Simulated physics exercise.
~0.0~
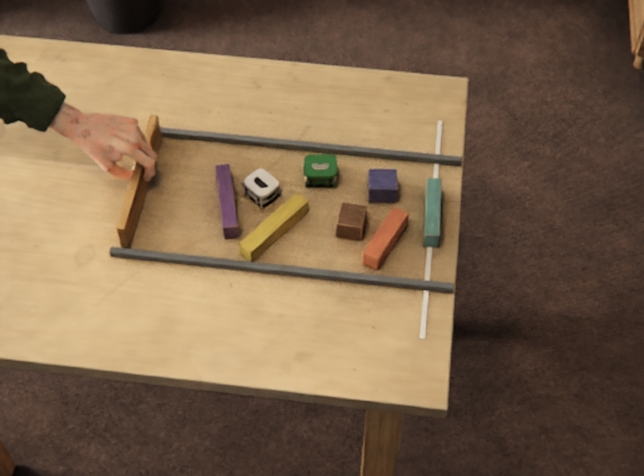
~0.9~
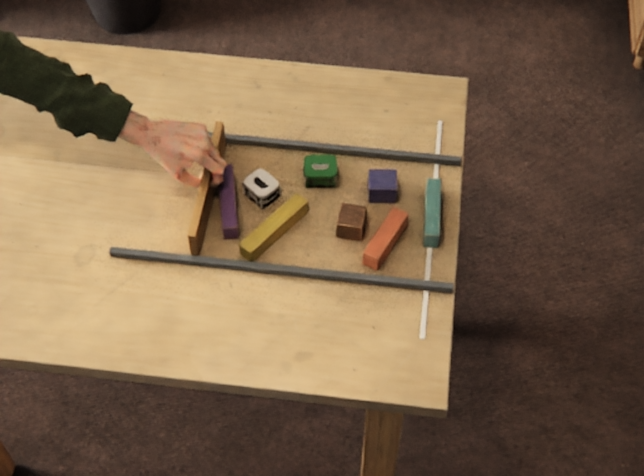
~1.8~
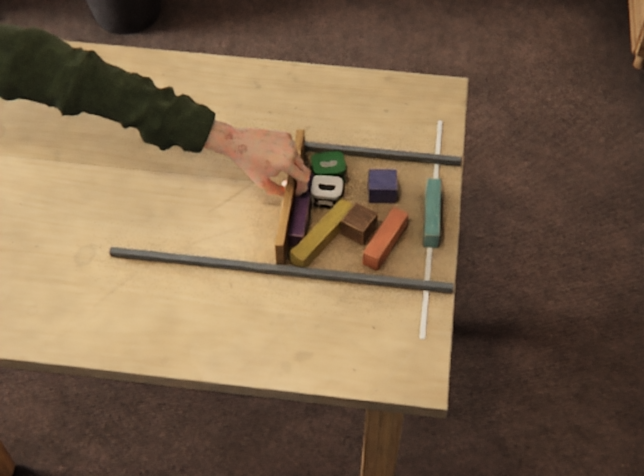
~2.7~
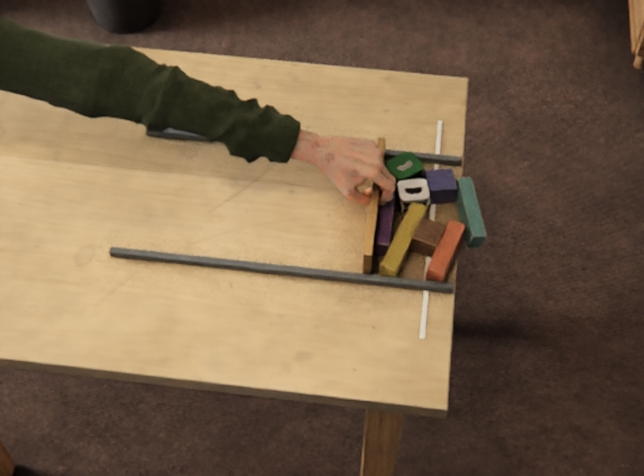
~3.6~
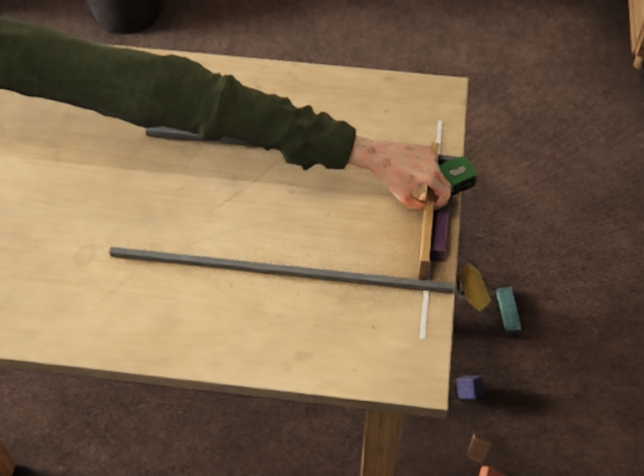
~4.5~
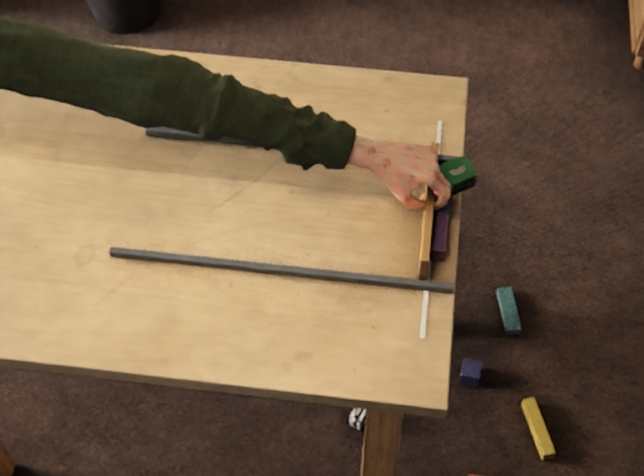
A hand slides a board right along a table, pushing most blocks off the end.
